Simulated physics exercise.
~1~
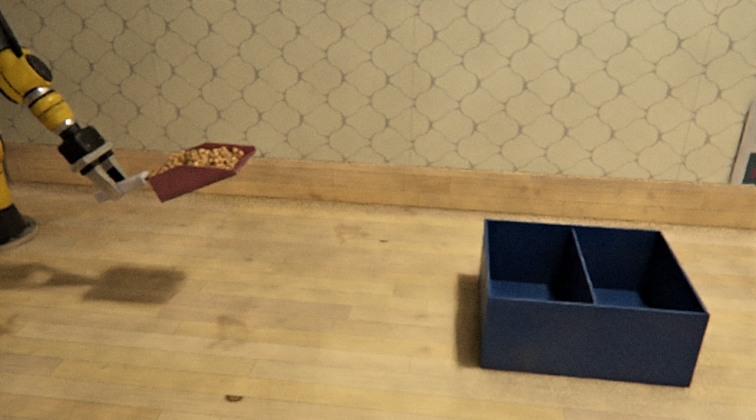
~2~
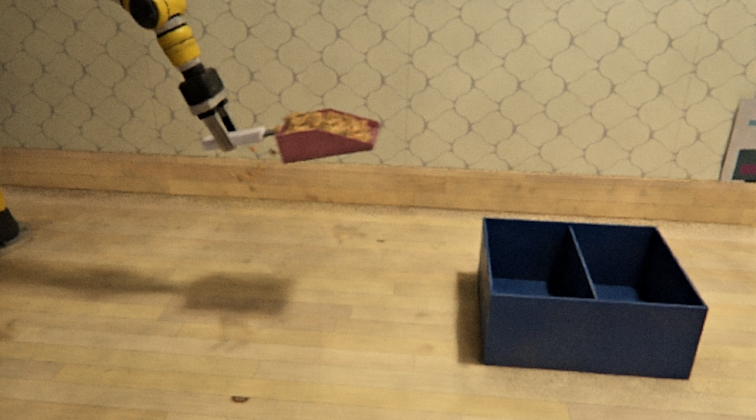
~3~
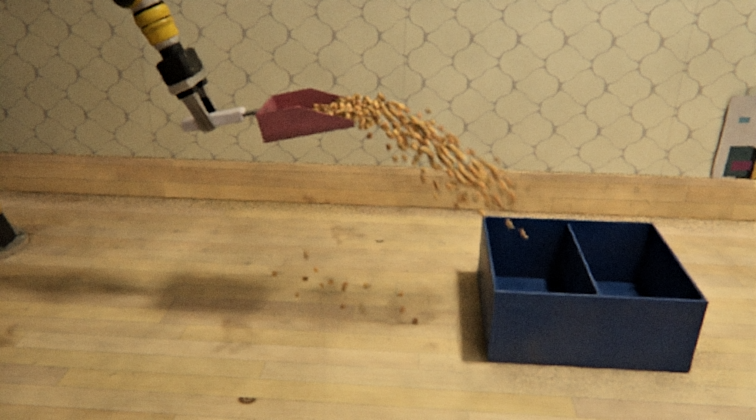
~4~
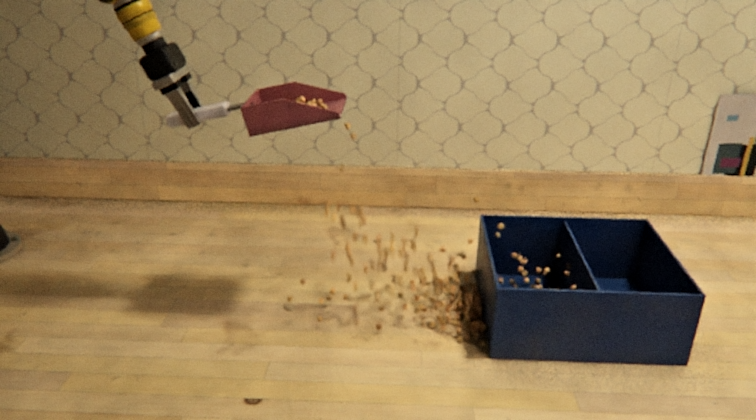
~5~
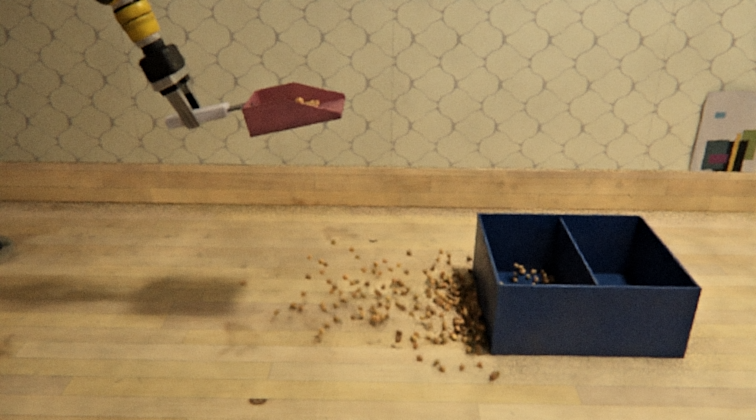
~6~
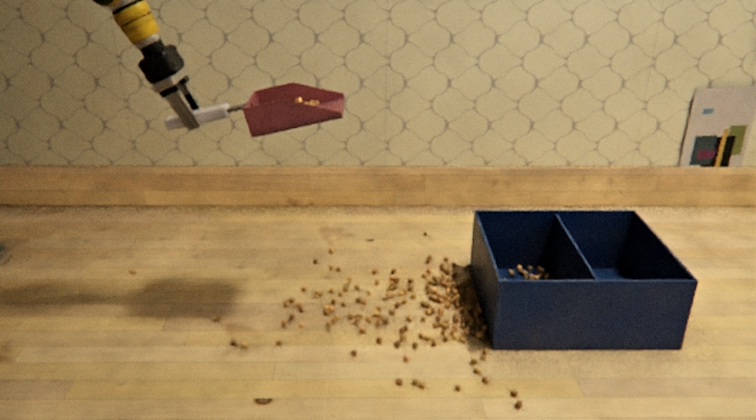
A yellow and black robot arm holds a dark red scoop heaped with dried chickpeas above a wooden table, with a divided blue box standing to the right. The arm swings the scoop rightward and tips it slightly back. As the scoop stops and draws back a little to the left, the chickpeas pour off its open front in a long arc toward the box. Some drop into the box's left compartment, while many others fall short and scatter over the table. The scoop then hangs still with some chickpeas left in it, the rest strewn beside the box and inside its left part.
